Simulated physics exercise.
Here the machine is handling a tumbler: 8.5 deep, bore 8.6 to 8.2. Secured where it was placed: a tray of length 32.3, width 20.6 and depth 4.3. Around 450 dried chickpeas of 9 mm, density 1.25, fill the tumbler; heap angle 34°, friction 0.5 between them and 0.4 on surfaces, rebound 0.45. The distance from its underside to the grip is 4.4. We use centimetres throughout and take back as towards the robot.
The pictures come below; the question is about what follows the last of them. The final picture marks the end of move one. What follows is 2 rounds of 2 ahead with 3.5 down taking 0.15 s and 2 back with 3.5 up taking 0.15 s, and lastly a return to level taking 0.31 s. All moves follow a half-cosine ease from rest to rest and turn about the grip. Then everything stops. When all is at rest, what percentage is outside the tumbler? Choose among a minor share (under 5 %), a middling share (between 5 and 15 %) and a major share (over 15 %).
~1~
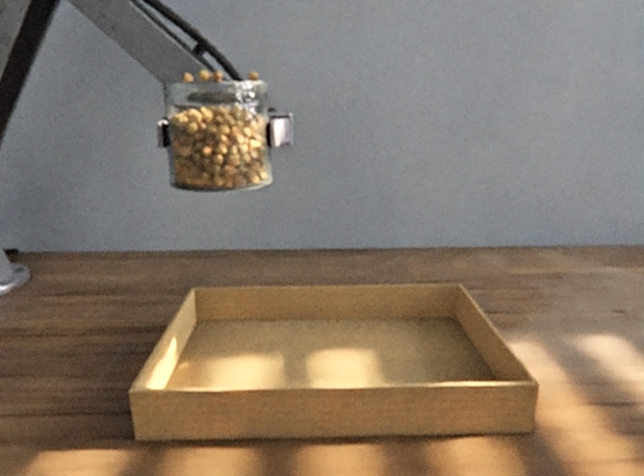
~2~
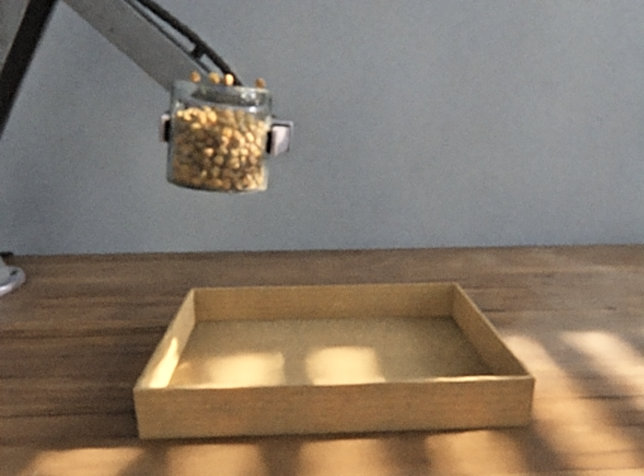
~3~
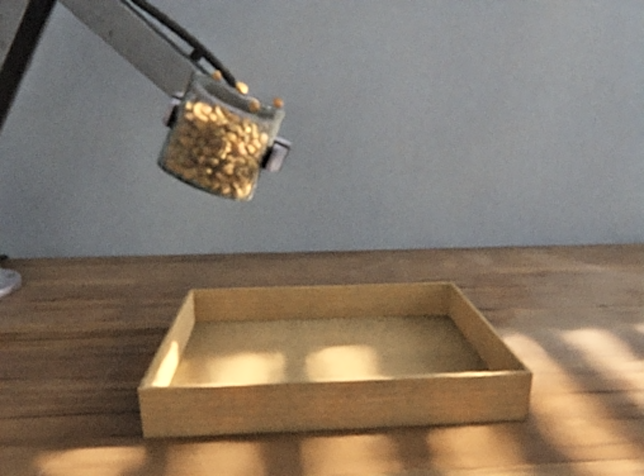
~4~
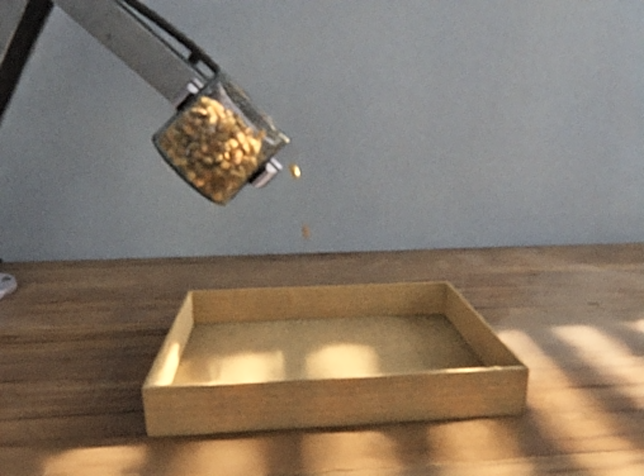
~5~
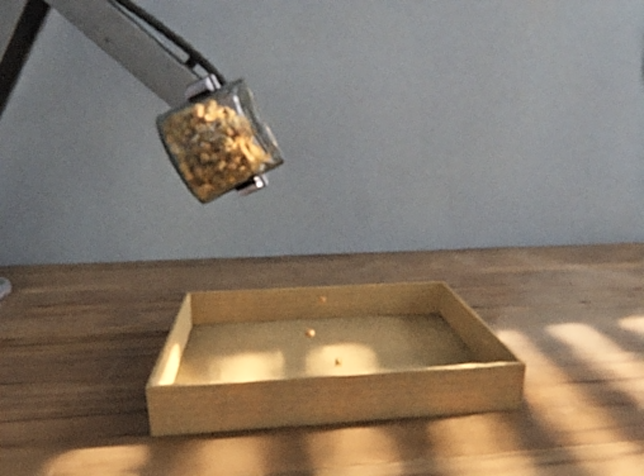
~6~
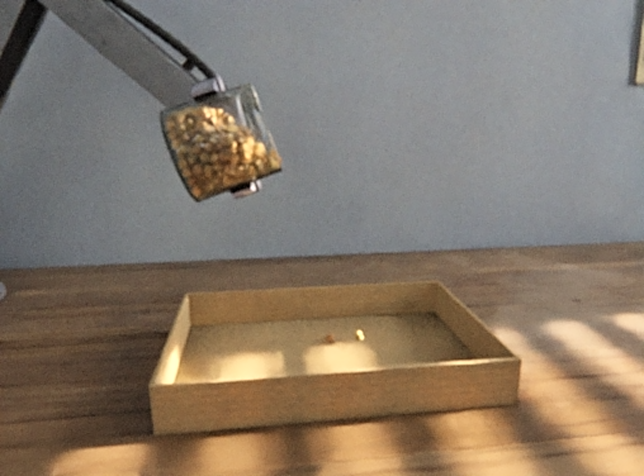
A minor share.
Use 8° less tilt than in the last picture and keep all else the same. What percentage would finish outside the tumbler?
Estimate: Close to 0 per cent.
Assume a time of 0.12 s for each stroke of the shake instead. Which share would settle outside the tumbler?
In that case about 5 in a hundred.
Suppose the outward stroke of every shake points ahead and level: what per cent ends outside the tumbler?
You'd expect near 25 percent of it there.
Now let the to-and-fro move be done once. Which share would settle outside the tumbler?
Estimate: Around 0 %.
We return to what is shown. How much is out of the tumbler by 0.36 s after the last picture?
So far around 0 % is out.
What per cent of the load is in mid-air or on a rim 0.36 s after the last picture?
Logged share: Close to 1 per cent.
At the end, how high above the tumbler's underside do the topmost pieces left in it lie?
Height at rest: About 7.5 centimetres.
Then, 0.36 s after the last picture, tilted 72° forward, highest piece 25 above the table; 442 in the tumbler, 6 in the tray, 3 in flight or on a rim.
Then, 0.73 s after the last picture, tilted 46° forward, highest piece 25 above the table; 439 in the tumbler, 11 in the tray, 1 in flight or on a rim.
Then, 1.11 s after the last picture, level, highest piece 27 above the table; 439 in the tumbler, 12 in the tray.
Then, 2.16 s after the last picture, level, highest piece 27 above the table; 439 in the tumbler, 12 in the tray.
Final count, 439 in the tumbler, 12 in the tray. That is 3 % outside the tumbler.
